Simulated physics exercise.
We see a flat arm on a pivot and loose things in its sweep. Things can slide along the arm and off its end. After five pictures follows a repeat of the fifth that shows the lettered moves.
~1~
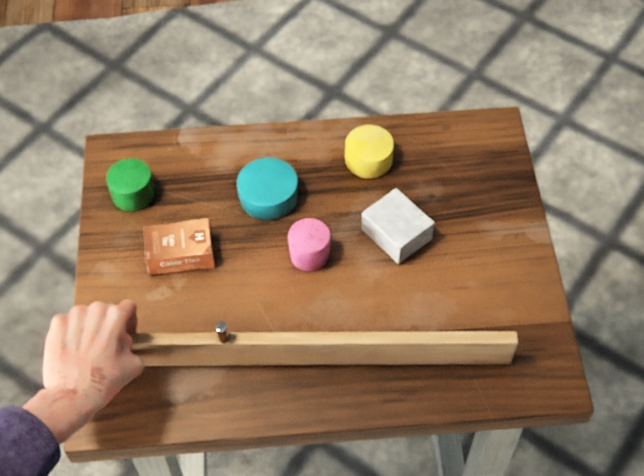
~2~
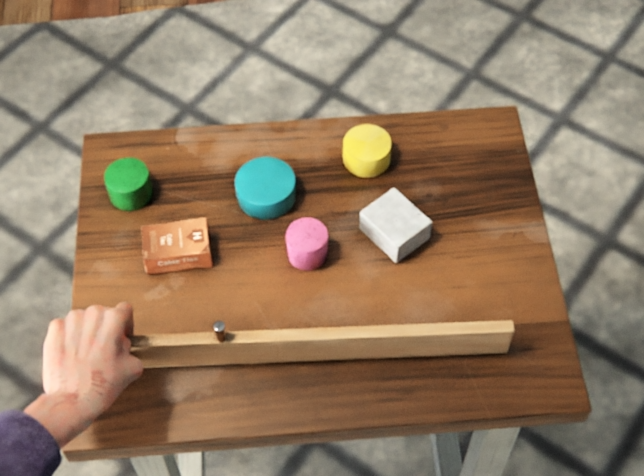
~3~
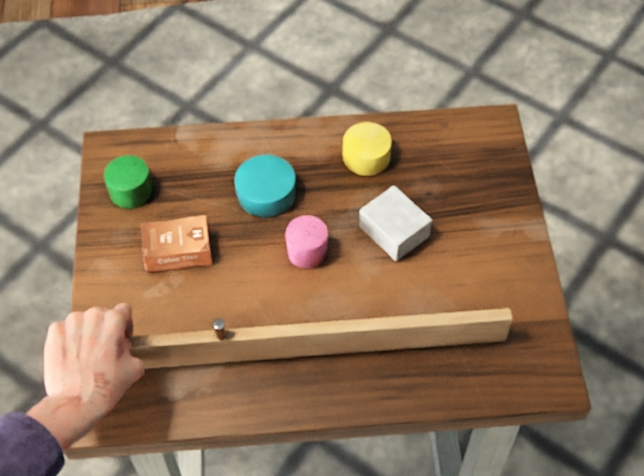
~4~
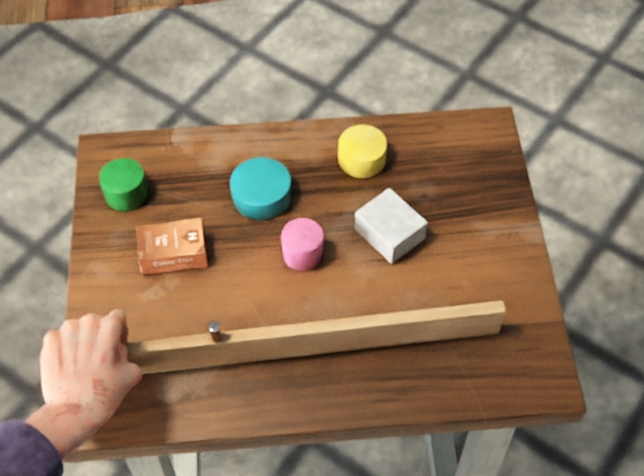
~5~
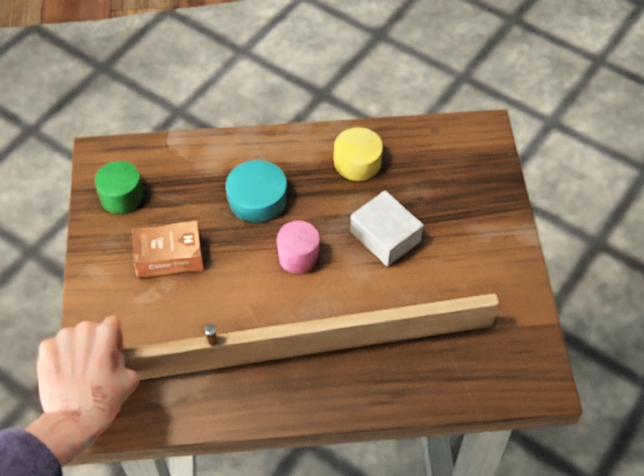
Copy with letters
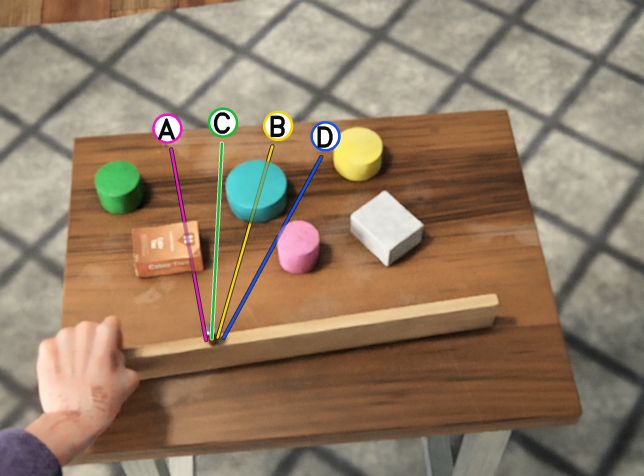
A hand slowly swings the right end of a wooden arm toward the loose objects.
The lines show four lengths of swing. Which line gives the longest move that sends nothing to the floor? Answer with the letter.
It should halt at A.
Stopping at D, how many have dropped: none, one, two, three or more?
In all, none.
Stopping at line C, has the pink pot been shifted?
Yes.
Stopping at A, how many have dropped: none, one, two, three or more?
In all, none.
On the marked copy, A at (187, 239); B at (247, 235); C at (218, 235); D at (275, 242).
With A. Early on, arm (324, 252); white block (357, 203); green pot (120, 188).
Further on, arm (253, 219); yellow tin (336, 134); white block (252, 146).
At the end, arm (189, 218); green pot (94, 190); white block (143, 143); nothing has fallen.
As for the rest, B is safe but short; C is safe but short; D is safe but short.
